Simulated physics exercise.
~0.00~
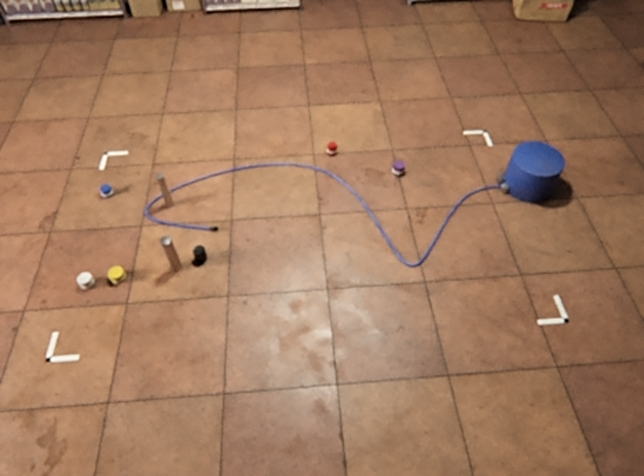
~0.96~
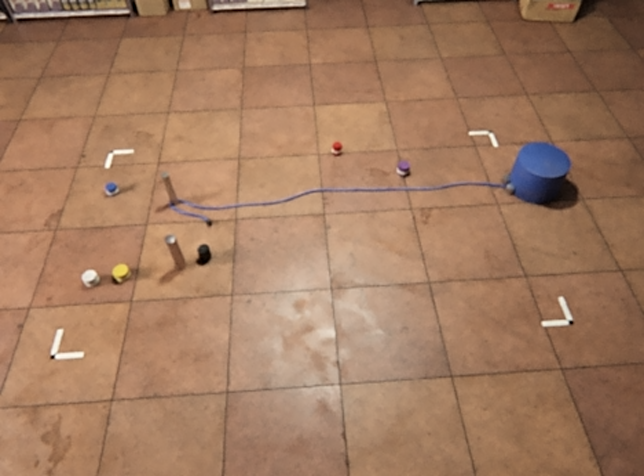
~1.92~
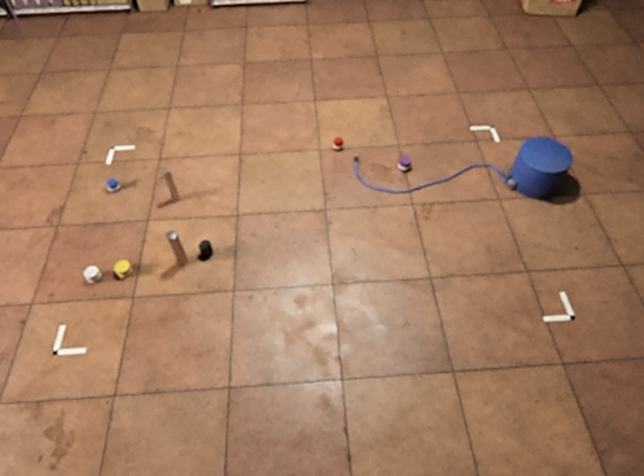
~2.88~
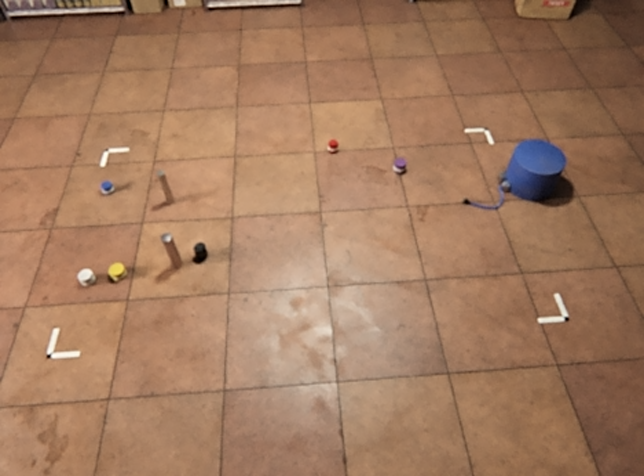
On a tiled floor, a blue cable slides past still containers and retracts toward a blue reel.
